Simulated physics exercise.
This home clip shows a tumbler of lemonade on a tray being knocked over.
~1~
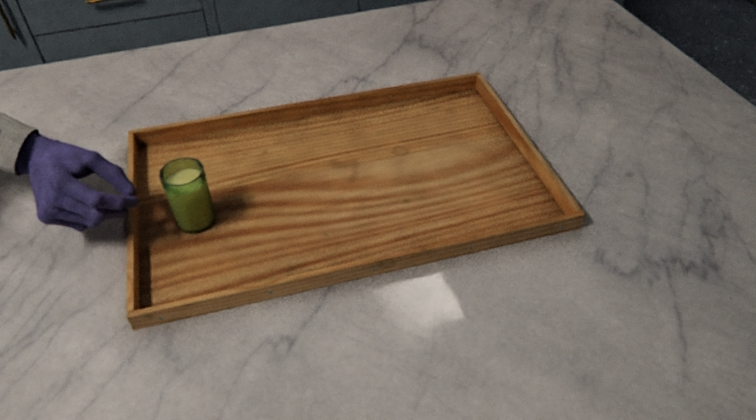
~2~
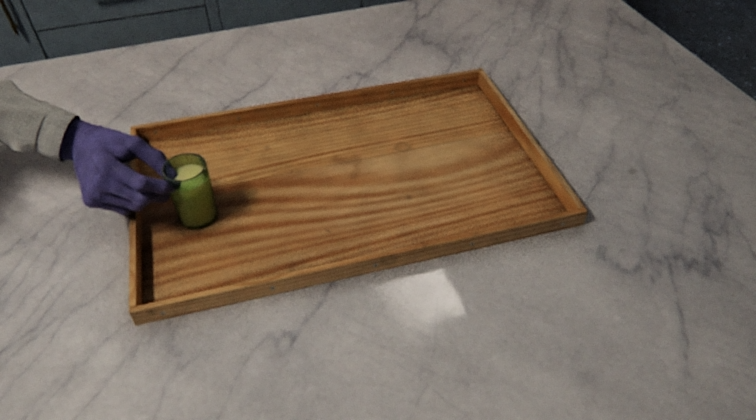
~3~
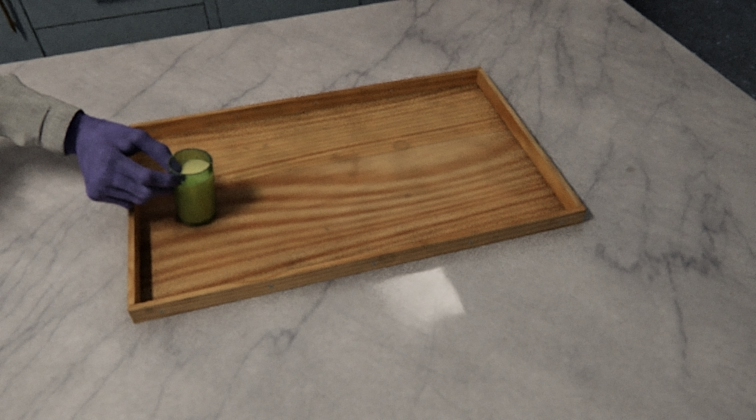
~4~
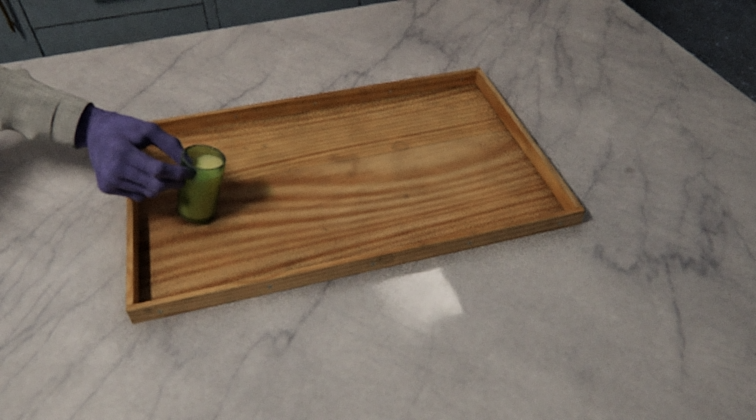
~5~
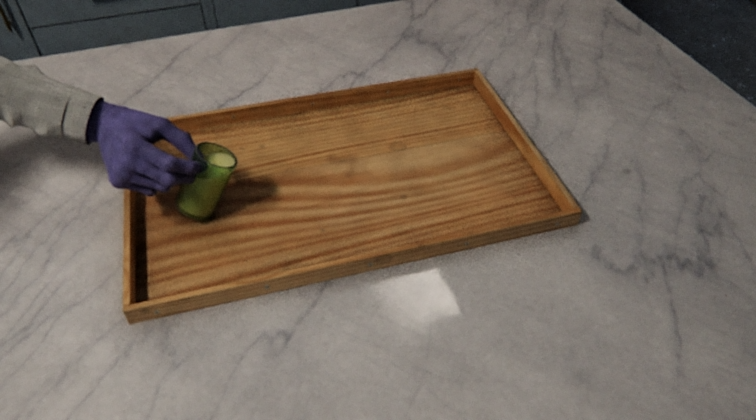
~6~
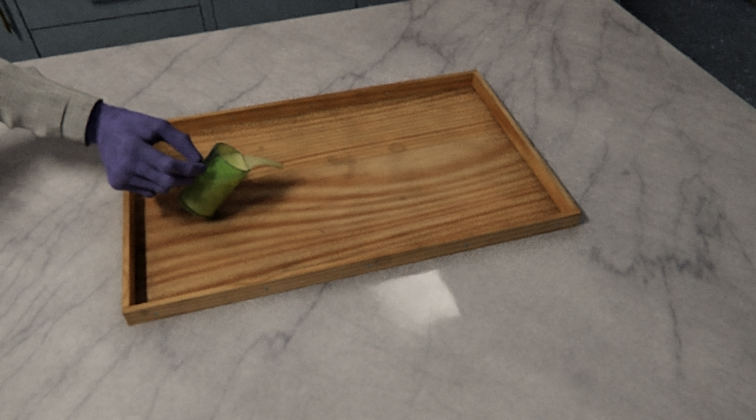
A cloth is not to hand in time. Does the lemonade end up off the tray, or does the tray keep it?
The lemonade is kept by the tray.
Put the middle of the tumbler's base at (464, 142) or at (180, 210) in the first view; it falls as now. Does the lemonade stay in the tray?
At the first place it escapes from the tray, at the second it is held by the rim.
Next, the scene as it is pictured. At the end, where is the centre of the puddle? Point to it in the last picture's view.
In the last view, its middle sits roughly at (419, 150).
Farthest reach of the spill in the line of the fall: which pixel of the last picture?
It ends up somewhere close to (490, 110) in the last view.
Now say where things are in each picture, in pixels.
In the first frame, it stands upright; tumbler (189, 195) about three quarters full; tray (378, 256).
In the second frame, it is being nudged; tumbler about three quarters full, surface at (187, 178).
In the third frame, it is being nudged; tumbler (194, 186) about three quarters full.
In the fourth frame, it is being nudged; tumbler about three quarters full, surface at (202, 169); tray (377, 251).
In the fifth frame, it is being nudged; tumbler (206, 180) tipped 30°.
In the sixth frame, it is falling; tumbler (216, 179) tipped 45°.
Next, the tumbler lies in the tray; the puddle covers about as much as a plate; the top is dry.
After that, the puddle covers about as much as a tray; the top is dry.
Finally, the puddle covers about as much as a tray; the top is dry.
